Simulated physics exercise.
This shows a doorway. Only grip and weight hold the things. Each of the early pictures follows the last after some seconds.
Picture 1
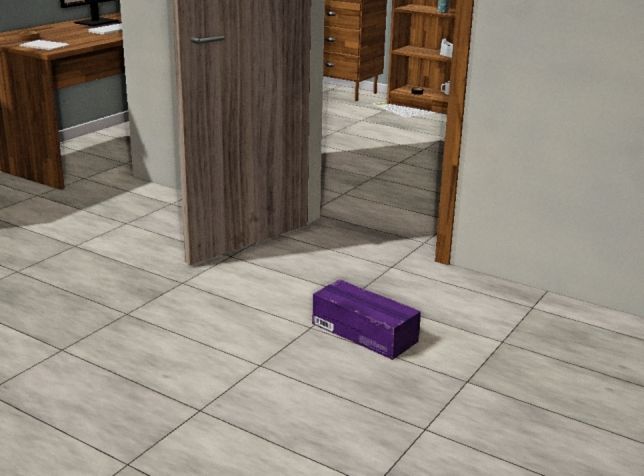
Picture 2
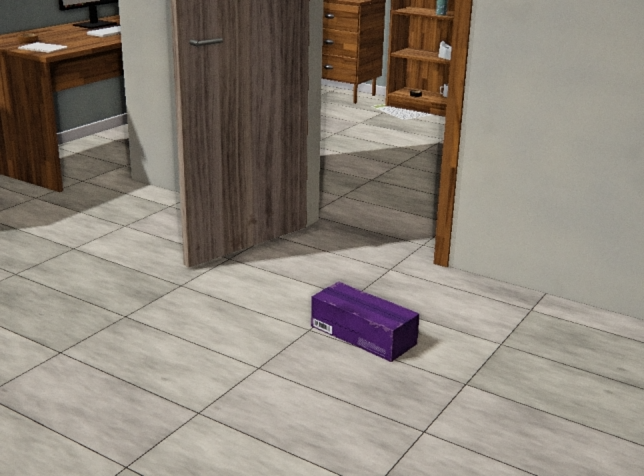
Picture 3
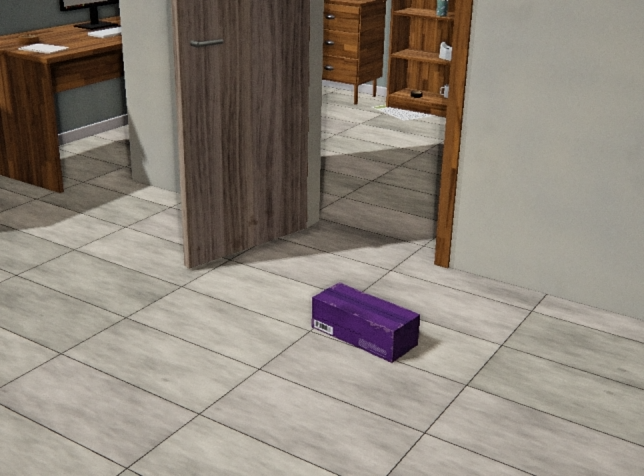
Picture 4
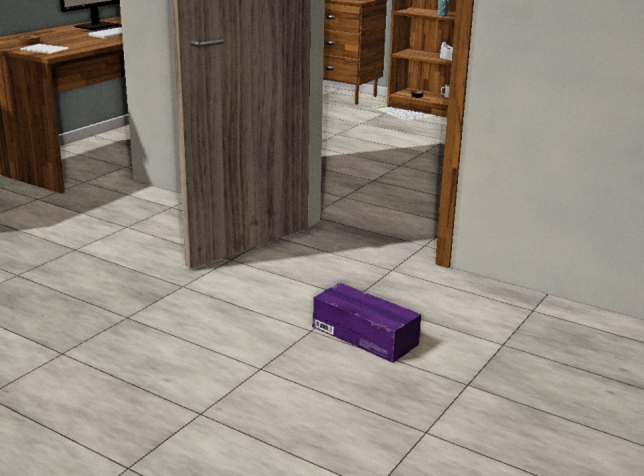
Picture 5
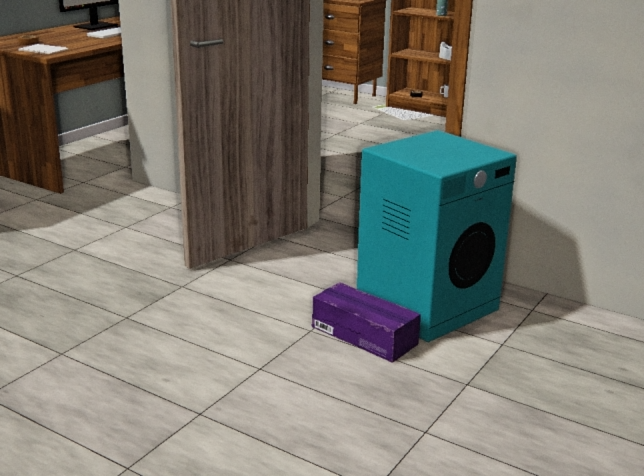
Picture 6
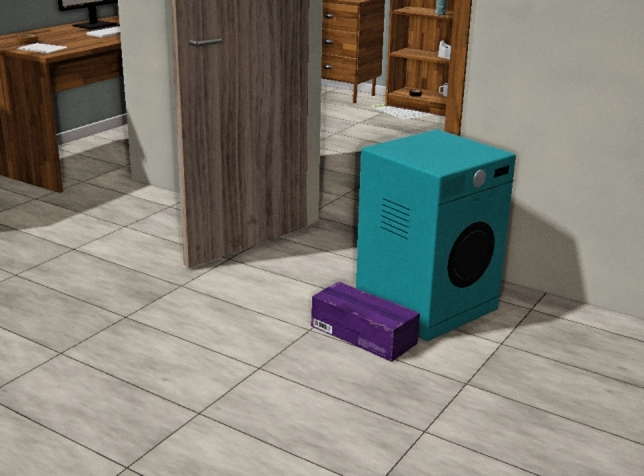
A purple box sits on the pale tiled floor in front of a wide-open wooden door, seen from above in a room with grey walls. A wooden desk stands at the left, with drawers and shelves beyond the doorway. The door, box and view stay still throughout, but a turquoise front-loading appliance abruptly appears behind the box, right of the door, and remains motionless.
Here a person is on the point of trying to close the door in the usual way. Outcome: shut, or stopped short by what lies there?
The door gets there.
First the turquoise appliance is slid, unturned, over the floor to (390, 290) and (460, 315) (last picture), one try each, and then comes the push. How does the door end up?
Door, in order of tries: Obstructed, fully closed.
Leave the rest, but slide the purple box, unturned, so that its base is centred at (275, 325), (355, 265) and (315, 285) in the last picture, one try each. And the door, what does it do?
The first time it closes all the way, the second time it gets stopped, the third time it gets stopped.
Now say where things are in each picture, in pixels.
The first picture shows door wide open and still; purple box (365, 318).
The second picture shows door wide open and still; purple box (364, 320).
The third picture shows door wide open and still; purple box (365, 321).
The fourth picture shows door wide open and still; purple box (366, 321).
The fifth picture shows door wide open and still; purple box (365, 321).
The sixth picture shows door wide open and still; turquoise appliance (432, 232); purple box (364, 320).
Then, 1.00 s after the last picture, door 81° open.
Then, 1.80 s after the last picture, door 48° open.
Then, 2.50 s after the last picture, door 19° open.
At rest, door 0° open; both in place. Seen from the same camera at the end, turquoise appliance near (432, 232).
